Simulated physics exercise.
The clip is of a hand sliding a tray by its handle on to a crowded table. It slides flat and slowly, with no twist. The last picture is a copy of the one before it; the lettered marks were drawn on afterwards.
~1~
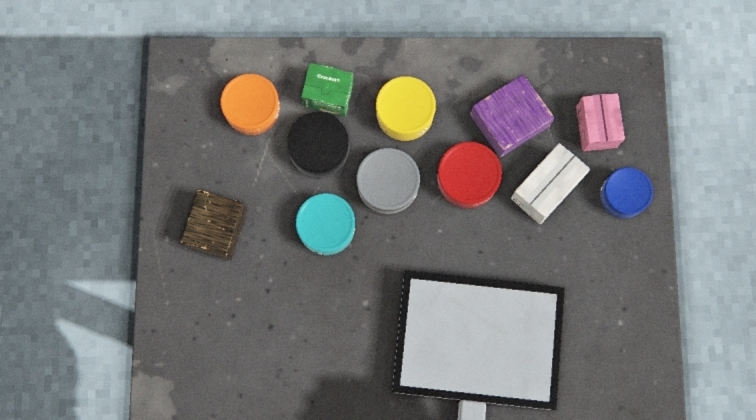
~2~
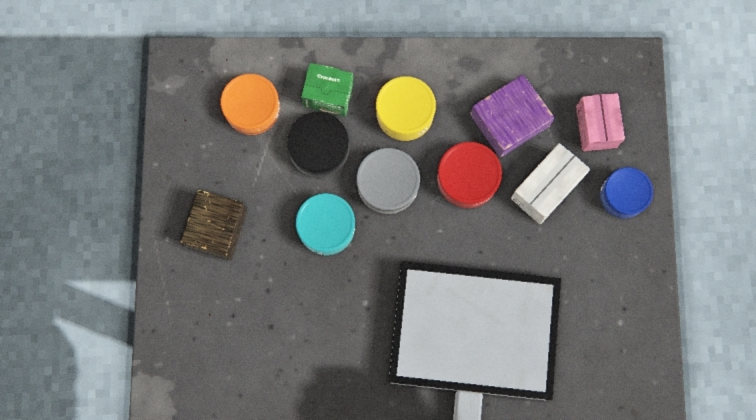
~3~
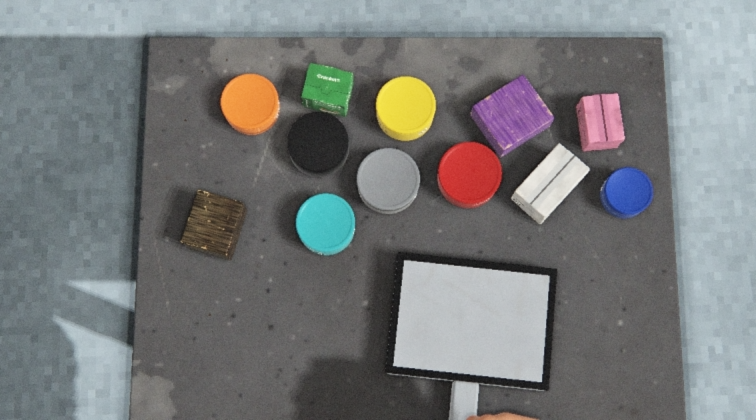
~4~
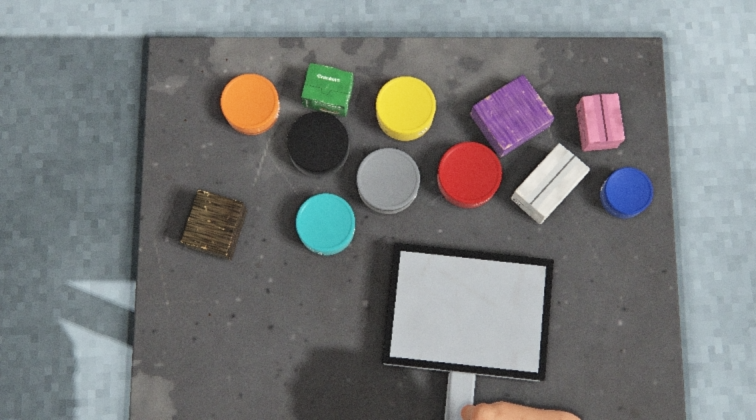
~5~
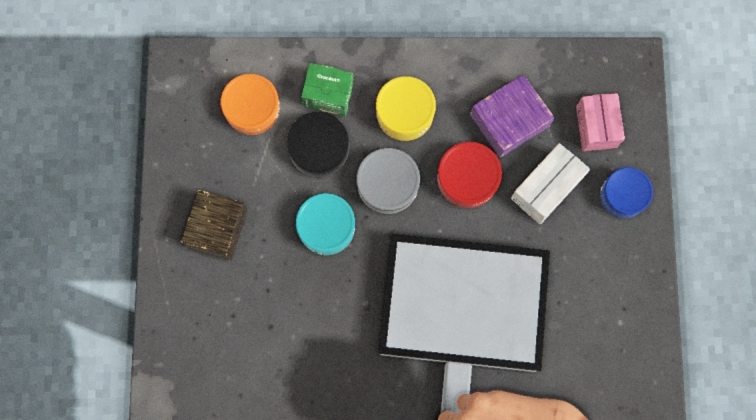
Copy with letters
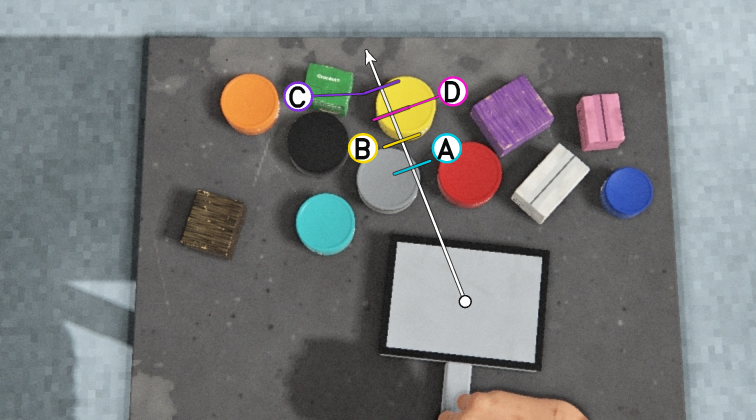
On a dark, speckled table crowded with colourful round and blocky items, a white tray with a black rim lies below them near the bottom edge. It slides slowly upward and slightly left, staying flat, as a hand comes into view at the bottom gripping its handle, while the other items stay still.
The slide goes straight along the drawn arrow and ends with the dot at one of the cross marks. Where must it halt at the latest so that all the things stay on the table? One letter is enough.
Stop at A.
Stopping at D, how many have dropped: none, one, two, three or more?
In all, two.
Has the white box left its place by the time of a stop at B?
By then, yes.
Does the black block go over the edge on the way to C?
No.
On the copy, A at (412, 168); B at (402, 141); C at (381, 87); D at (391, 114); the arrow from (465, 302) to (367, 51); the white dot at (465, 302).
On A. First, tray (445, 254); yellow jar (407, 103); grey jar (387, 159).
Then, tray (425, 204); yellow jar (418, 70); purple block (516, 112).
Finally, tray (412, 171); yellow jar (420, 39); grey jar (381, 82); nothing has fallen.
By contrast, B drops the yellow jar; C drops the yellow jar, red jar and grey jar; D drops the yellow jar and grey jar.
